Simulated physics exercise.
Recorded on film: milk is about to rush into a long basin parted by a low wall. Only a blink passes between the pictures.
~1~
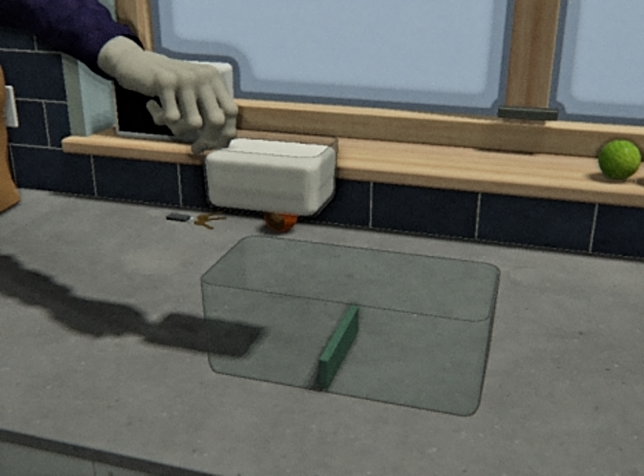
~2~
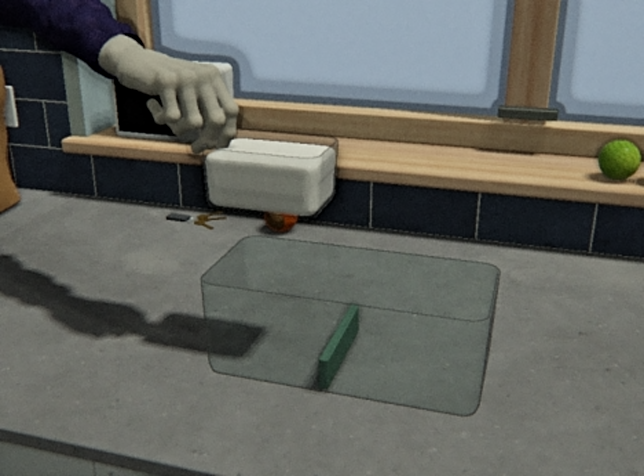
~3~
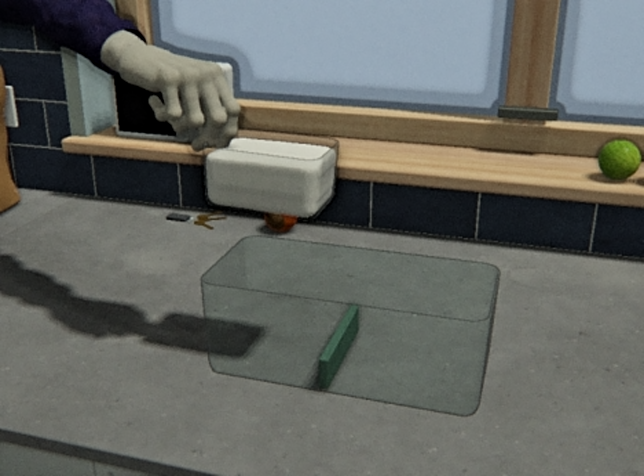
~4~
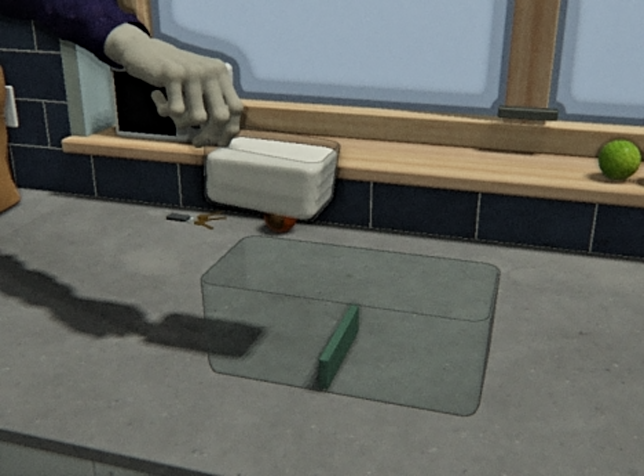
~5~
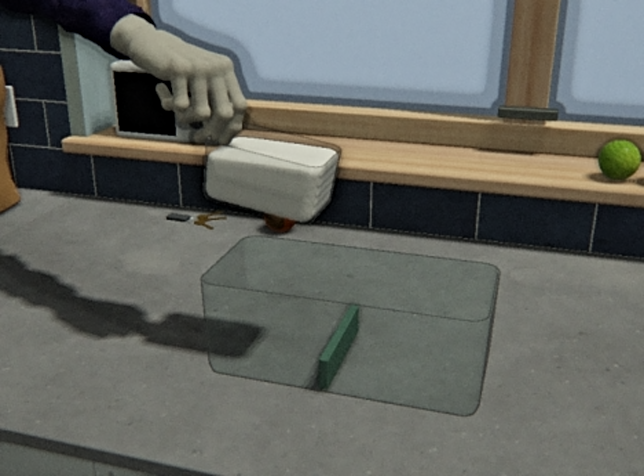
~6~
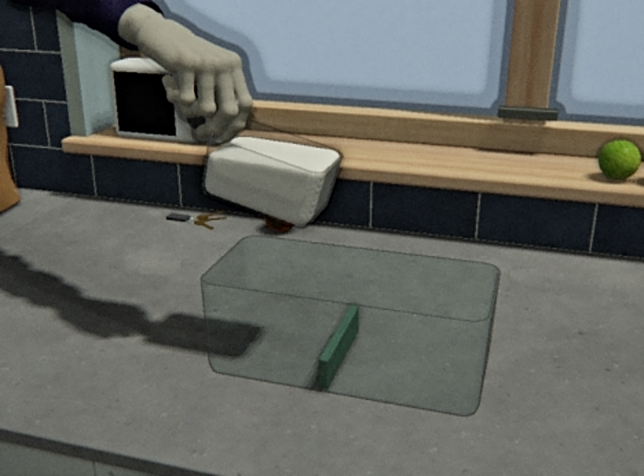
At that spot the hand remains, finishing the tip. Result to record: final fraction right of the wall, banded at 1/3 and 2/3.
The right side of the wall holds a large share, beyond two thirds.
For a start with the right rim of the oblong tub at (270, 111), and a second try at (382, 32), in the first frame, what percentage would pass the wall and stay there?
In turn 40 and 75 in a hundred.
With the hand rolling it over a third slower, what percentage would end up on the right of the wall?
Roughly 80 %.
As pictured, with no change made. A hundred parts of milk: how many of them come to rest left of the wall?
20 in a hundred.
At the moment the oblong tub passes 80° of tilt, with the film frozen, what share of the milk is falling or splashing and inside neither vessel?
I'd say some 40 per cent.
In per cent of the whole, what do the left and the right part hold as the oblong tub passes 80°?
So the left part has 0 percent, while the right part has 25.
A moment on, the oblong tub is tipped on its side and 36 per cent is still to pour, 0 is left of the wall and 26 right of it.
Next, the oblong tub is tipped right over and 4 per cent is still to pour, 13 is left of the wall and 79 right of it.
Then the oblong tub is tipped right over and 0 per cent is still to pour, 20 is left of the wall and 79 right of it.
Later the oblong tub is tipped right over and 0 per cent is still to pour, 21 is left of the wall and 78 right of it.
Finally, 21 per cent lies left of the wall, 78 right of it and 1 outside.
